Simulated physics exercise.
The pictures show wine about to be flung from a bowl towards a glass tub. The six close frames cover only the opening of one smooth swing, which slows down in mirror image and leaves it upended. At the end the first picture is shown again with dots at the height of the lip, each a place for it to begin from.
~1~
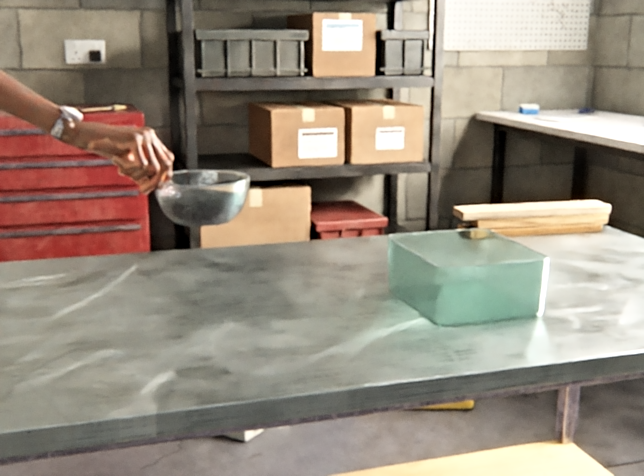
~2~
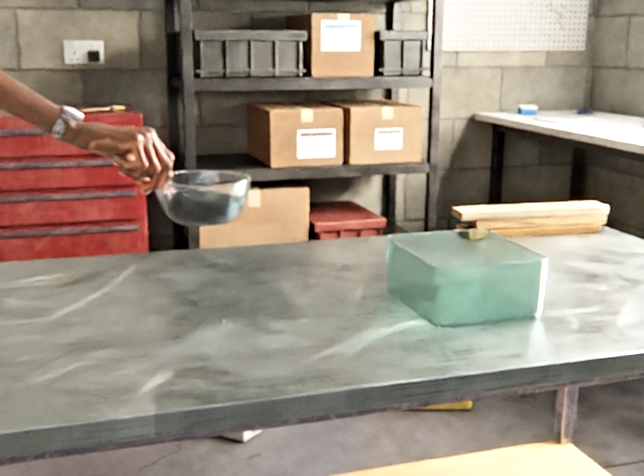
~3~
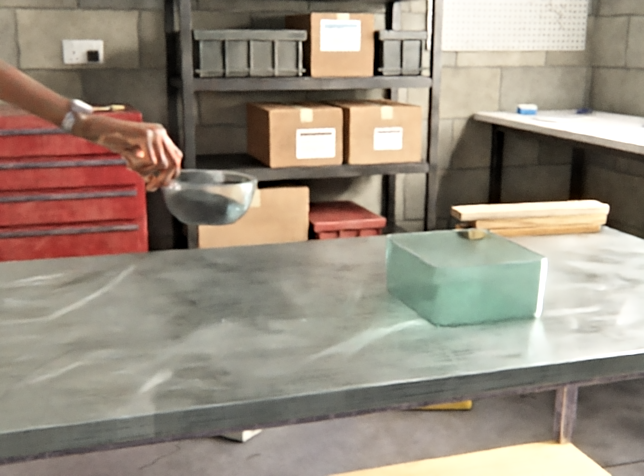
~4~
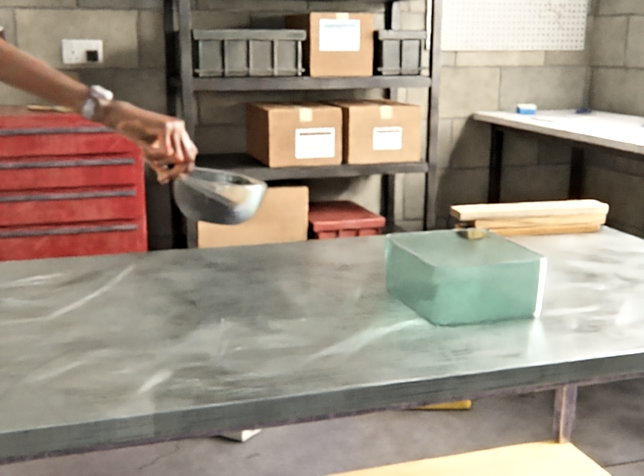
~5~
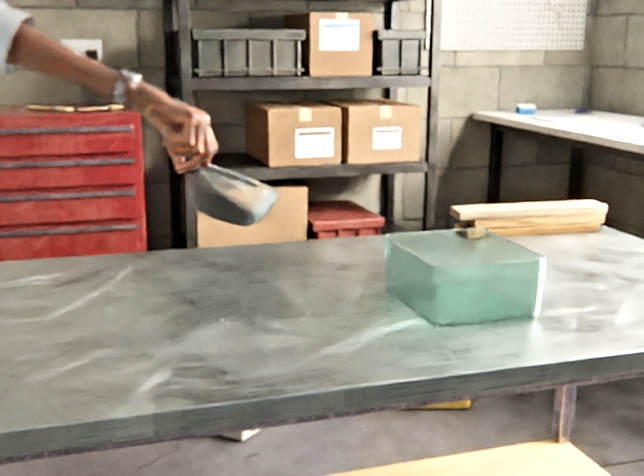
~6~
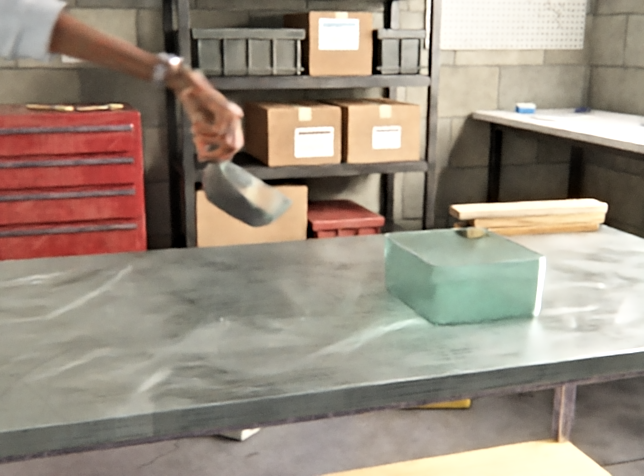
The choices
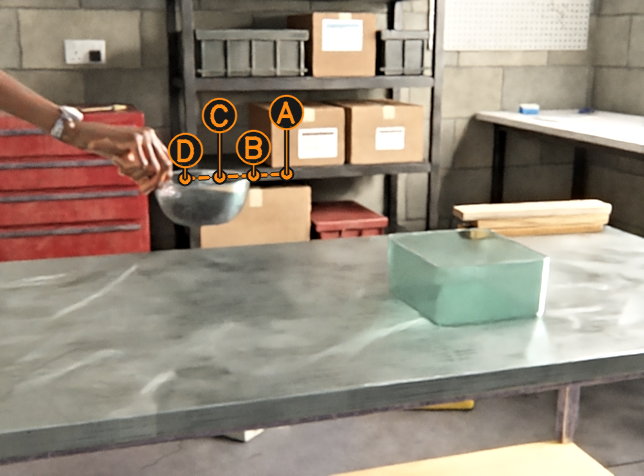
A hand held a clear bowl of wine upright over a grey workbench, left of a greenish glass tub, then moved it a little to the right and tilted it steadily toward the tub.
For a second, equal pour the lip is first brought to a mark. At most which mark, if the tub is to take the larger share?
The answer is spot A.
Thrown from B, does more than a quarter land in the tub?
No, it does not.
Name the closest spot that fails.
Here it is spot B.
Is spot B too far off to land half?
Yes.
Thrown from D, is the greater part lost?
Yes.
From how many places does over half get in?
One.
On the marked copy, A at (286, 174); B at (253, 175); C at (219, 177); D at (185, 178).
Choosing A, about 72 % lands in the tub, 8 % falls short and 20 % goes beside or beyond.
Choosing B, about 15 % lands in the tub, 80 % falls short and 5 % goes beside or beyond.
Choosing C, about 0 % lands in the tub, 95 % falls short and 5 % goes beside or beyond.
Choosing D, about 0 % lands in the tub, 100 % falls short.
